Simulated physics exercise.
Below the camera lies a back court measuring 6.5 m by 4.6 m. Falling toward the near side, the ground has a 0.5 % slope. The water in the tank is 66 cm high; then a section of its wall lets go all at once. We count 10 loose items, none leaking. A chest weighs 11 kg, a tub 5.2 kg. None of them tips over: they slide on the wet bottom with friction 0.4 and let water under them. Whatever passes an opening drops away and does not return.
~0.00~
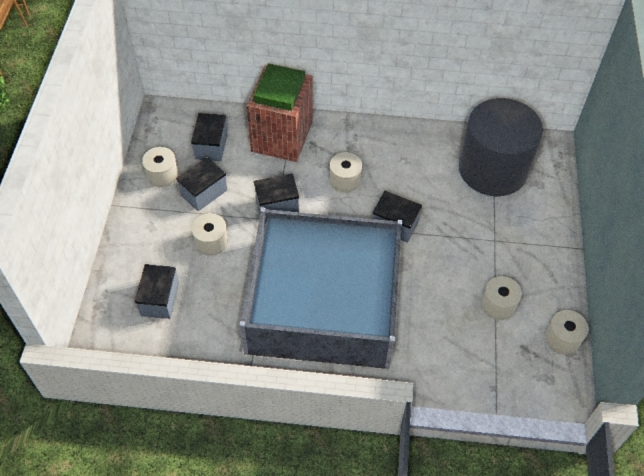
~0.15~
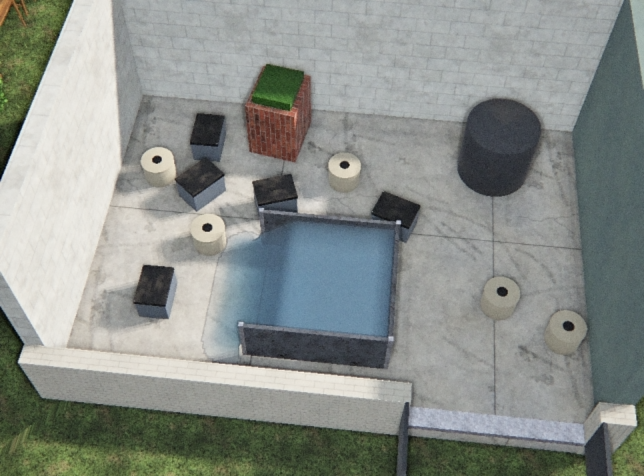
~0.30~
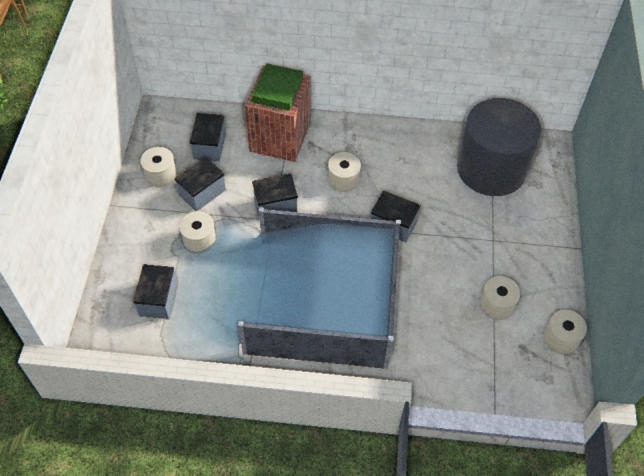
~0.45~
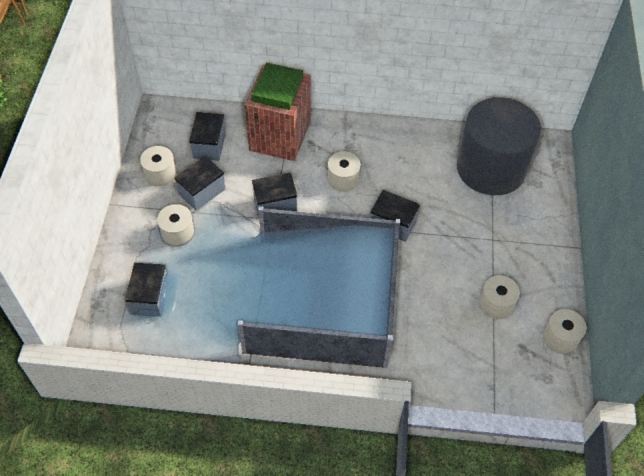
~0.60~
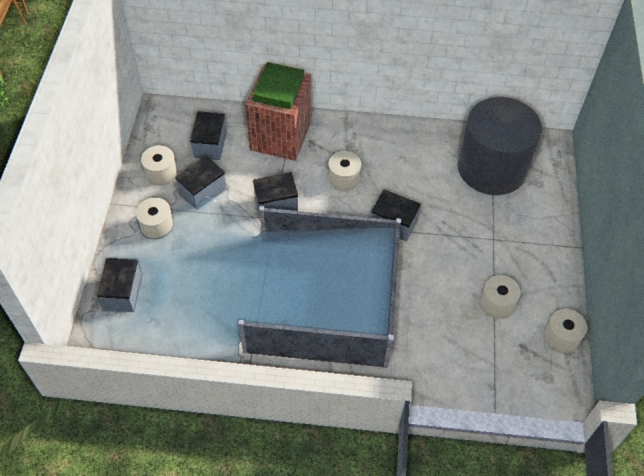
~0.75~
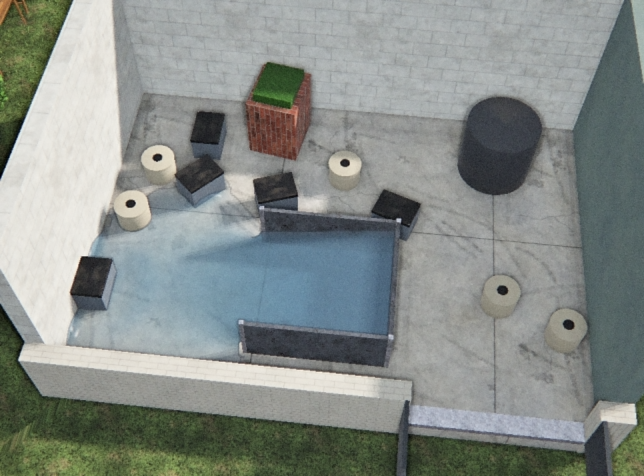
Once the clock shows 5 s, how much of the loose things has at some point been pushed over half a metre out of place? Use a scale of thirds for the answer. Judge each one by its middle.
On that scale: One to two thirds.
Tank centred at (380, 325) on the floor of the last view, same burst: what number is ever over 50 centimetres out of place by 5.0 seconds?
Then the count would be 7.
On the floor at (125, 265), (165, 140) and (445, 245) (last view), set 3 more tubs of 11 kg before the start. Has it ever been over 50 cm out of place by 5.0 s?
First exceeds it, second exceeds it, third falls shy.
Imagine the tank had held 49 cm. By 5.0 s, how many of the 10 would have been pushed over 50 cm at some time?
Then the count would be 4.
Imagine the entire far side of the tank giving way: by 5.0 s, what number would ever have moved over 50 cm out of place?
The answer then is 10.
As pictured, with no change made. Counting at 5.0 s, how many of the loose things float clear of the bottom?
At that point I count 5.
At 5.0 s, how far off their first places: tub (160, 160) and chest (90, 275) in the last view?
Taking them in turn, I get 140 cm for the first and 40 cm for the second.
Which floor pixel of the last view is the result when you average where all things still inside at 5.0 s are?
Mean position: Approximately (314, 210).
After 1.1 s 2 of 10 are over 50 cm from their spots; 2 afloat.
After 2.2 s 4 of 10 are over 50 cm from their spots; 3 afloat.
After 3.5 s 3 of 10 are over 50 cm from their spots; 5 afloat.
After 5.0 s 4 of 10 are over 50 cm from their spots, and 6 have been at some point; 5 afloat.
